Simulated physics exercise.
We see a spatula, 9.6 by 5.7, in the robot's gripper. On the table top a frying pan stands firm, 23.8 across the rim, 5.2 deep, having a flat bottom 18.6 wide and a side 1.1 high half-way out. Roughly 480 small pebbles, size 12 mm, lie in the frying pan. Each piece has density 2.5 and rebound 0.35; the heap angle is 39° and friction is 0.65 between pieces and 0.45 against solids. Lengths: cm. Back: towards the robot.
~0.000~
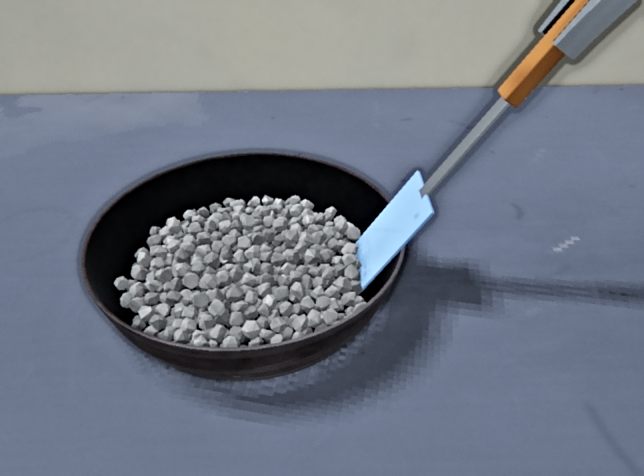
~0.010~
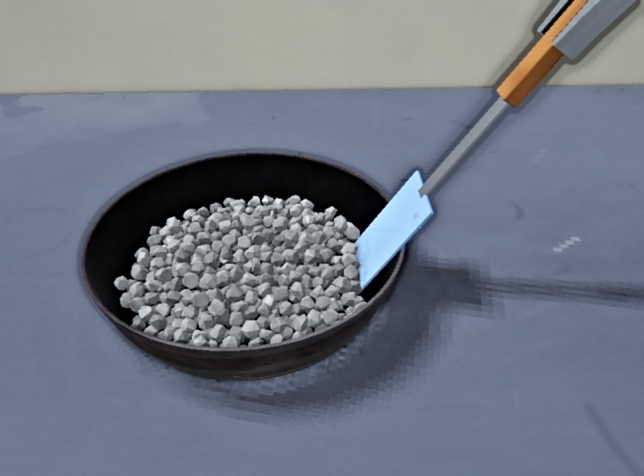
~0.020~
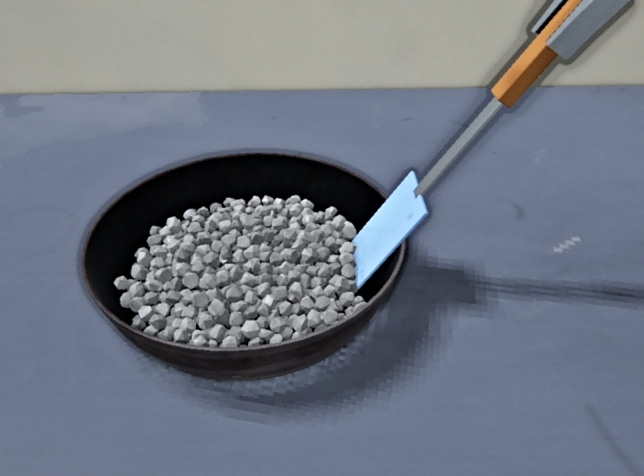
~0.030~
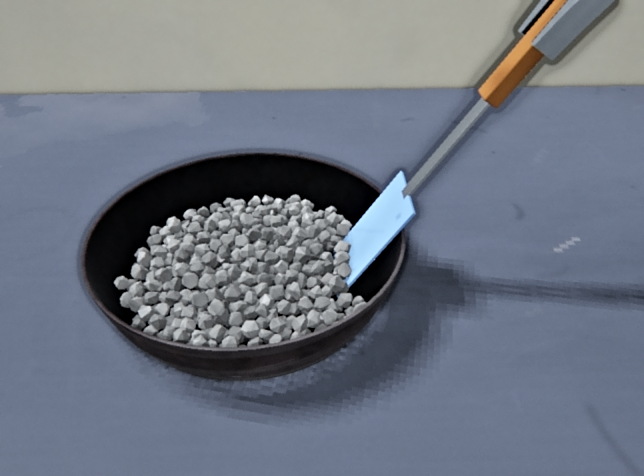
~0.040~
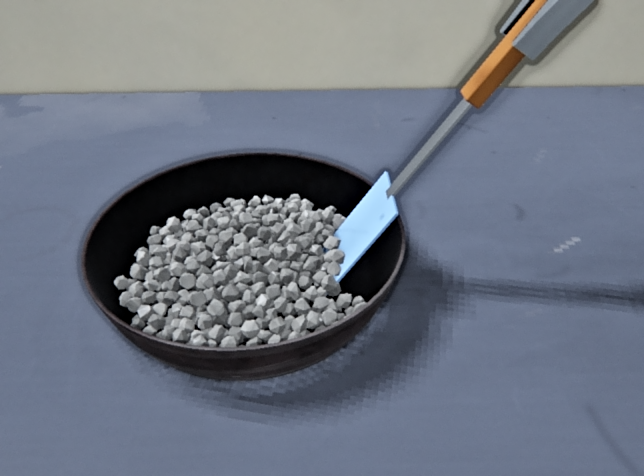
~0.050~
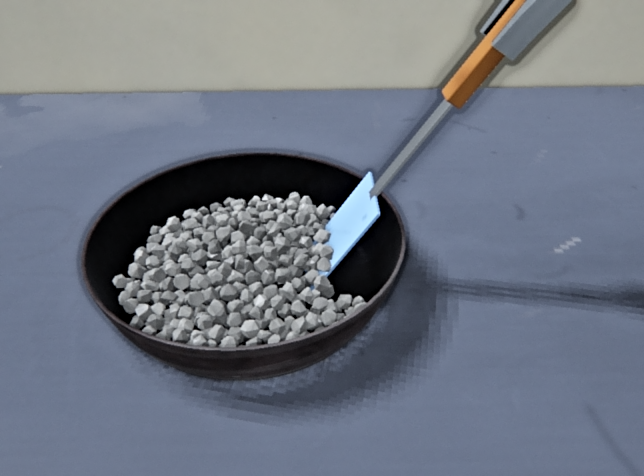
In a dark frying pan, a robot's light-blue spatula slides left against small grey pebbles.
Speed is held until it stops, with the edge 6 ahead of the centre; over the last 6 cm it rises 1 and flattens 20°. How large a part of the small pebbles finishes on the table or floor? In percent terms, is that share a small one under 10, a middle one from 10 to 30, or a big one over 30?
A small one.
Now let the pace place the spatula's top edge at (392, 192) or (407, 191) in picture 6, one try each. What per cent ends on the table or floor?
Close to 0 per cent in the first try and close to 0 per cent in the second.
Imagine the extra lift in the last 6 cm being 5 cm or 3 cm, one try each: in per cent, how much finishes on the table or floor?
Try one gives about 15 in a hundred, try two about 10 in a hundred.
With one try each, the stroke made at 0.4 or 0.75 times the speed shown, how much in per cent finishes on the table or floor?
0 and 0 %.
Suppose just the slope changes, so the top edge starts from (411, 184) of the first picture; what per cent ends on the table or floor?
Some 5 per cent.
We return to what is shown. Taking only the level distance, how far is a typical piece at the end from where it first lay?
Distance: Around 2 cm.
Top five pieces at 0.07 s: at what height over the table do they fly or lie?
They are around 6 cm up.
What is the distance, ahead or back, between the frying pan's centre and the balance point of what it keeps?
Roughly 3.5 centimetres ahead.
After 0.07 s, sloping 57°, highest piece 7 above the table; 484 in the frying pan.
After 0.10 s, sloping 51°, highest piece 8 above the table; 484 in the frying pan.
After 0.31 s, sloping 37°, highest piece 6 above the table; 470 in the frying pan, 11 on the table or floor, 3 on the blade or in flight.
After 1.36 s, sloping 37°, highest piece 6 above the table; 469 in the frying pan, 15 on the table or floor.
In the end, 469 in the frying pan, 15 on the table or floor. That is 3 % on the table or floor.
